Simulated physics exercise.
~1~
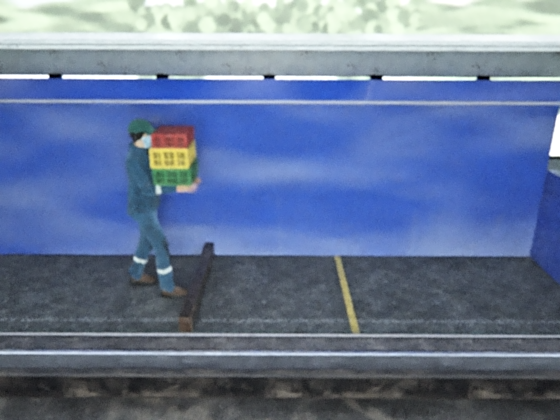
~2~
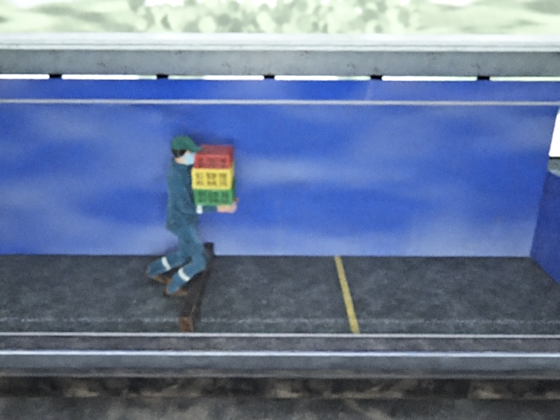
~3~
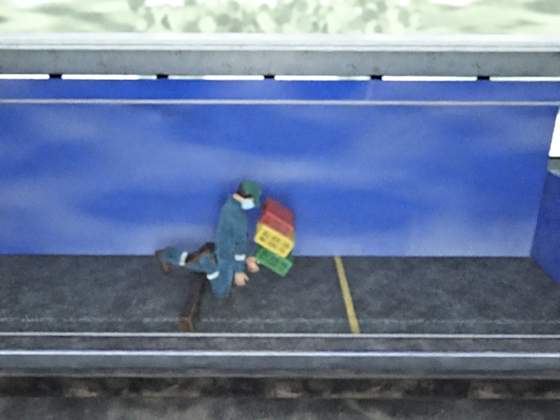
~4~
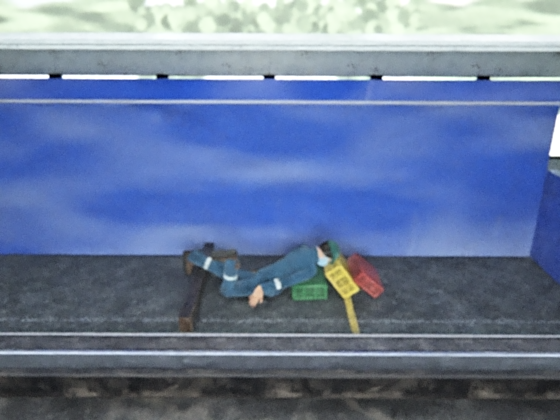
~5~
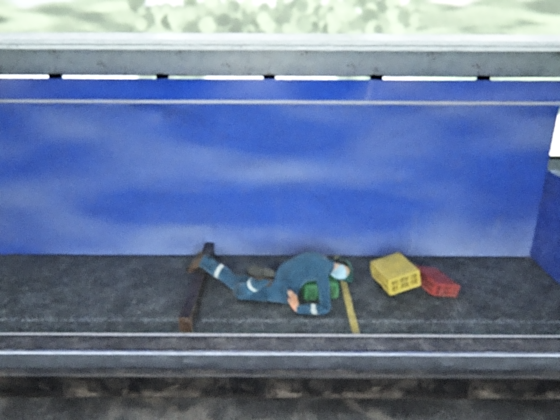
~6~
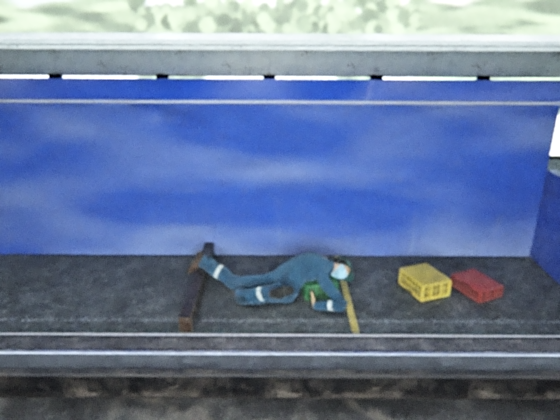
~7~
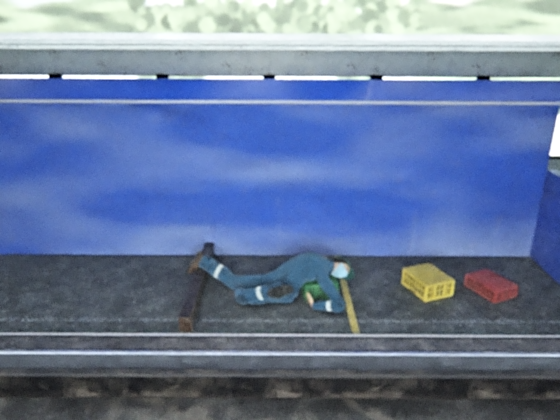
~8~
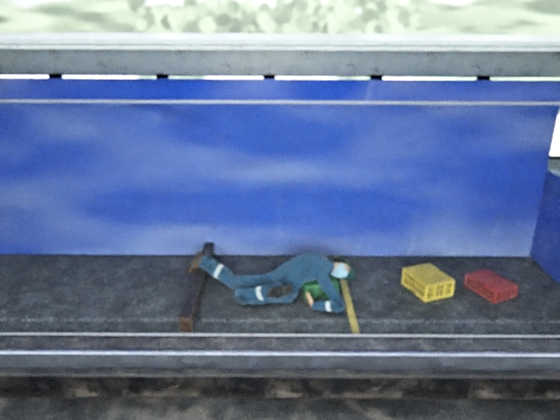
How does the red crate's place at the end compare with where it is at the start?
At the start the red crate is on top of the stack in the figure's arms, left of the yellow line. At the end it lies on the floor to the right of the line, beyond the yellow crate.
We see a masked figure in blue carrying stacked red, yellow and green crates pitch forward over a floor rail and fall flat; the yellow and red crates tumble right past the yellow line, while the green crate and the figure's head stop short of it.
